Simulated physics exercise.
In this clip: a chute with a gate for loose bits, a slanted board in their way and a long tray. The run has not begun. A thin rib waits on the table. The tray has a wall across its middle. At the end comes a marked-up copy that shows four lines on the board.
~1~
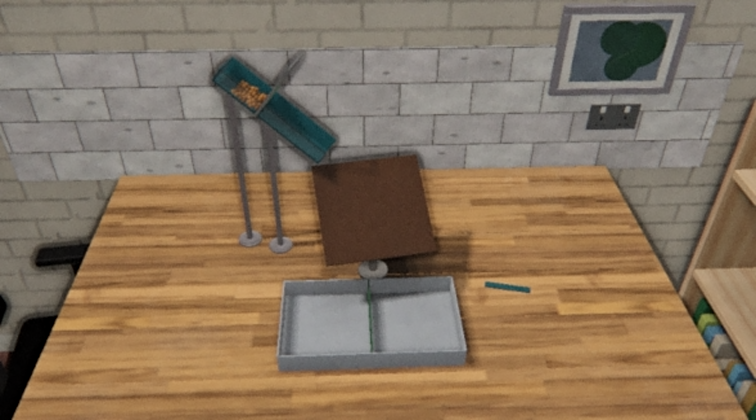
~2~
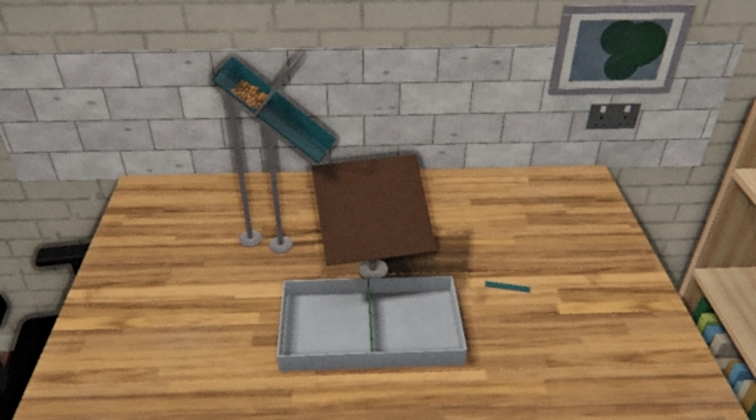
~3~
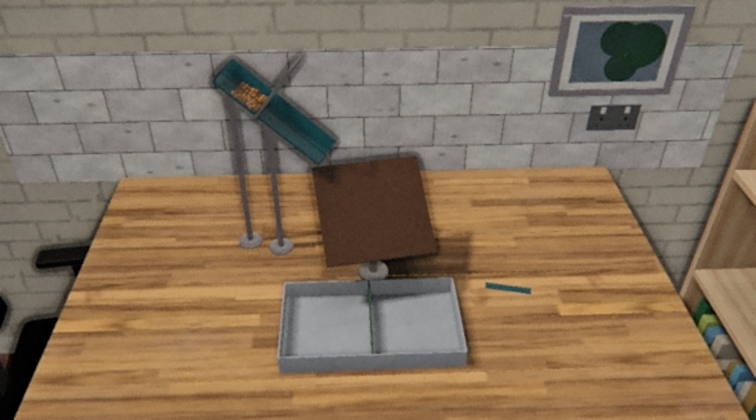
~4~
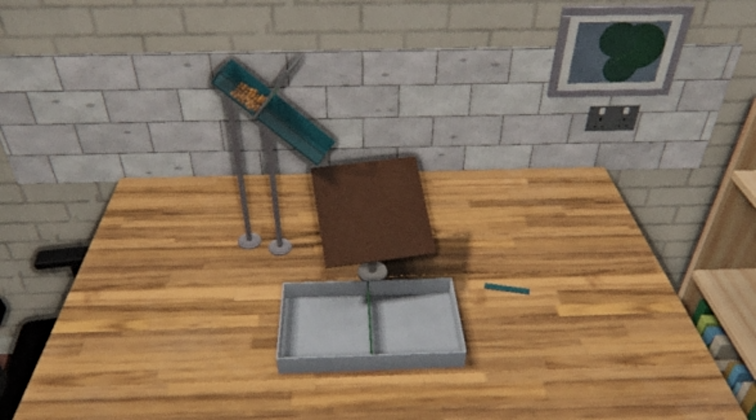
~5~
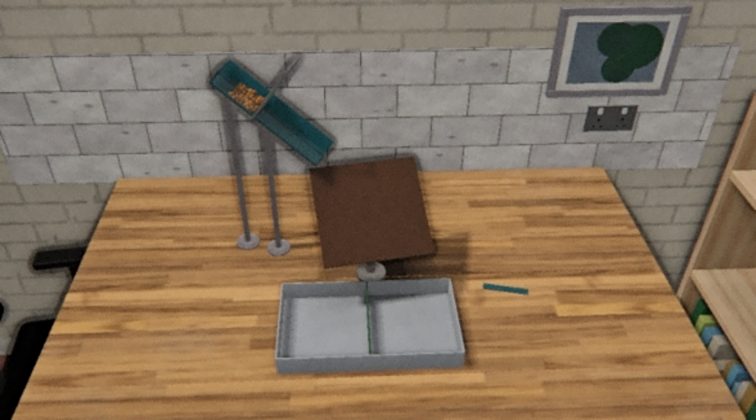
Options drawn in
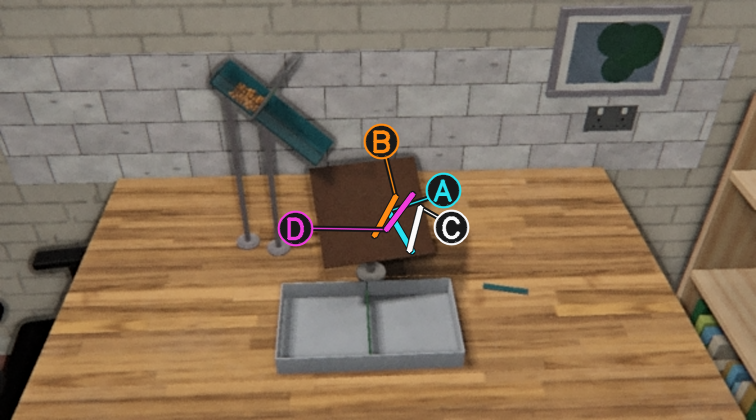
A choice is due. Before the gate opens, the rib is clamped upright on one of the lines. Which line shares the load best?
It is B.
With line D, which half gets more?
Right.
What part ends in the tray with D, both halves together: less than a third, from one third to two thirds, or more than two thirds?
Line D gives more than two thirds.
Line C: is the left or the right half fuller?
The right half.
On the marked copy, line A from (388, 211) to (412, 251); line B from (395, 196) to (374, 235); line C from (420, 207) to (409, 250); line D from (412, 194) to (386, 229).
If A is chosen, of what is caught, only a few in the left half, all but a few in the right.
If B is chosen, of what is caught, close to two thirds in the left half, close to a third in the right.
If C is chosen, of what is caught, only a few in the left half, all but a few in the right.
If D is chosen, of what is caught, a small share in the left half, the bulk in the right.
